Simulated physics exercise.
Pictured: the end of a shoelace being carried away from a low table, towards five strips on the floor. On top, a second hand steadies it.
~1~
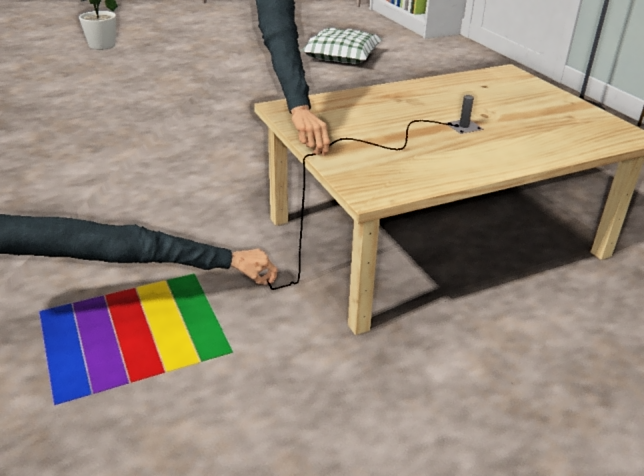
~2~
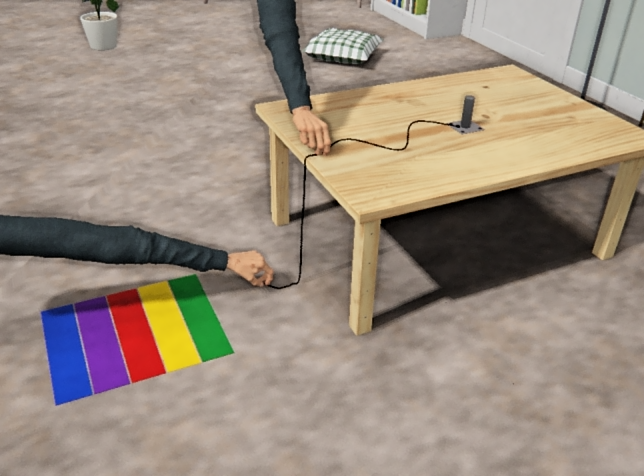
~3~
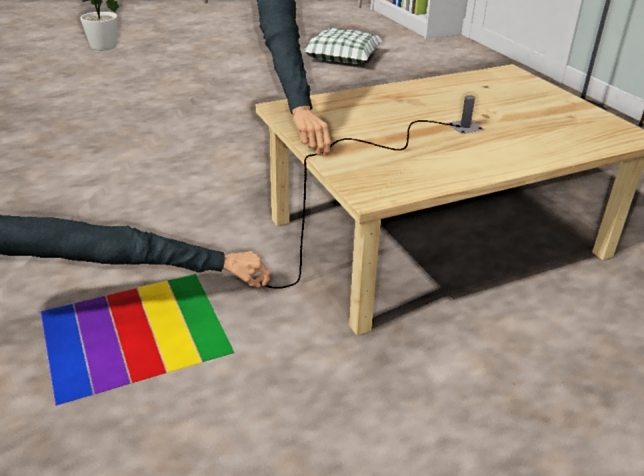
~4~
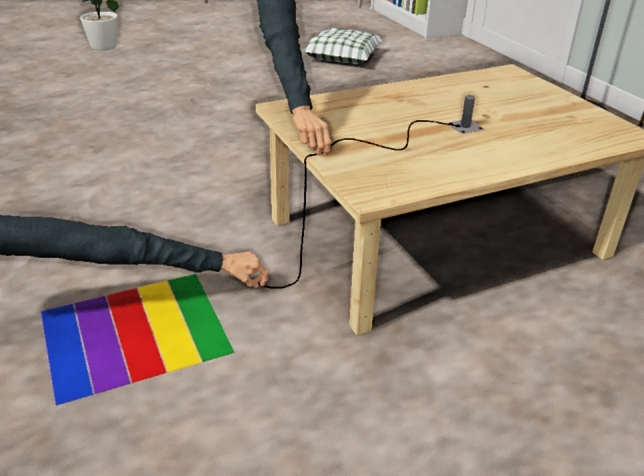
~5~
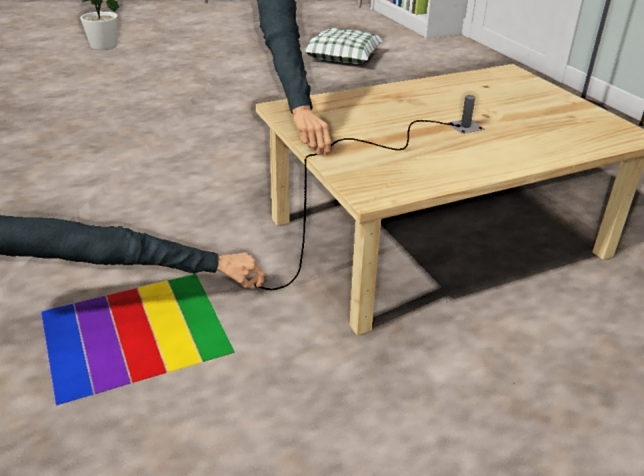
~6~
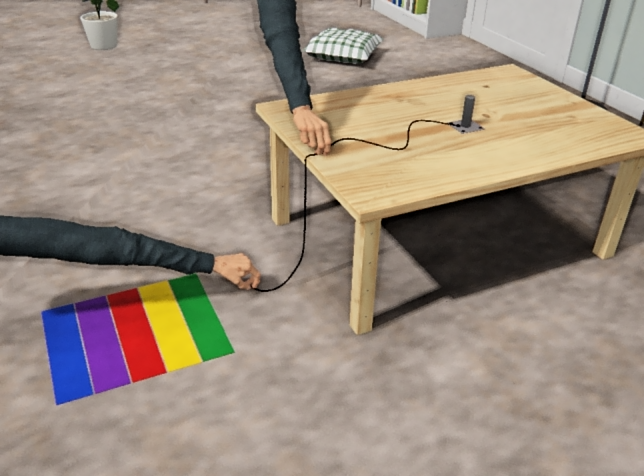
A hand near the floor draws the end of a black shoelace slightly left.
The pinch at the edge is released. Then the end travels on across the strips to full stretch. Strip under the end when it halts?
Purple strip.
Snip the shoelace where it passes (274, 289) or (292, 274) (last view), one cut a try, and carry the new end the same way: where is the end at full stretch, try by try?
It would be at (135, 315) in the first case and at (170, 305) in the second.
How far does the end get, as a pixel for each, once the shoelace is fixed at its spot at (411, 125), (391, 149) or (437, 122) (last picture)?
Approximately (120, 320), (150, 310) and (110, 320) respectively.
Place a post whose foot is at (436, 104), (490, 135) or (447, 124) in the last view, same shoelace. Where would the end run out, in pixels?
Close to (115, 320), (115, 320) and (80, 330) in that order.
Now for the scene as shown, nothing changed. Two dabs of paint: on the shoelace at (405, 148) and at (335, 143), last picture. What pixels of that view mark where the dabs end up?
One ends up around (363, 145), the other around (292, 170).
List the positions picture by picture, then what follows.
End (268, 281); green (210, 341); yellow (177, 350); red (142, 360); purple (107, 370); blue (70, 381), in the first frame.
End (264, 283); shoelace through (429, 122) (408, 141) (360, 141) (313, 156) (303, 216) (300, 269), in the second frame.
End (261, 284), in the third frame.
End (259, 284); shoelace through (429, 121) (408, 141) (360, 141) (313, 155) (304, 216) (301, 269), in the fourth frame.
End (255, 285), in the fifth frame.
End (251, 286); shoelace through (430, 121) (408, 141) (360, 140) (313, 155) (305, 215) (296, 269), in the sixth frame.
A little later, end near (164, 309); over yellow.
Next, end near (123, 320); over red.
When it is tight, end near (98, 326); over purple. It halts on the purple strip.
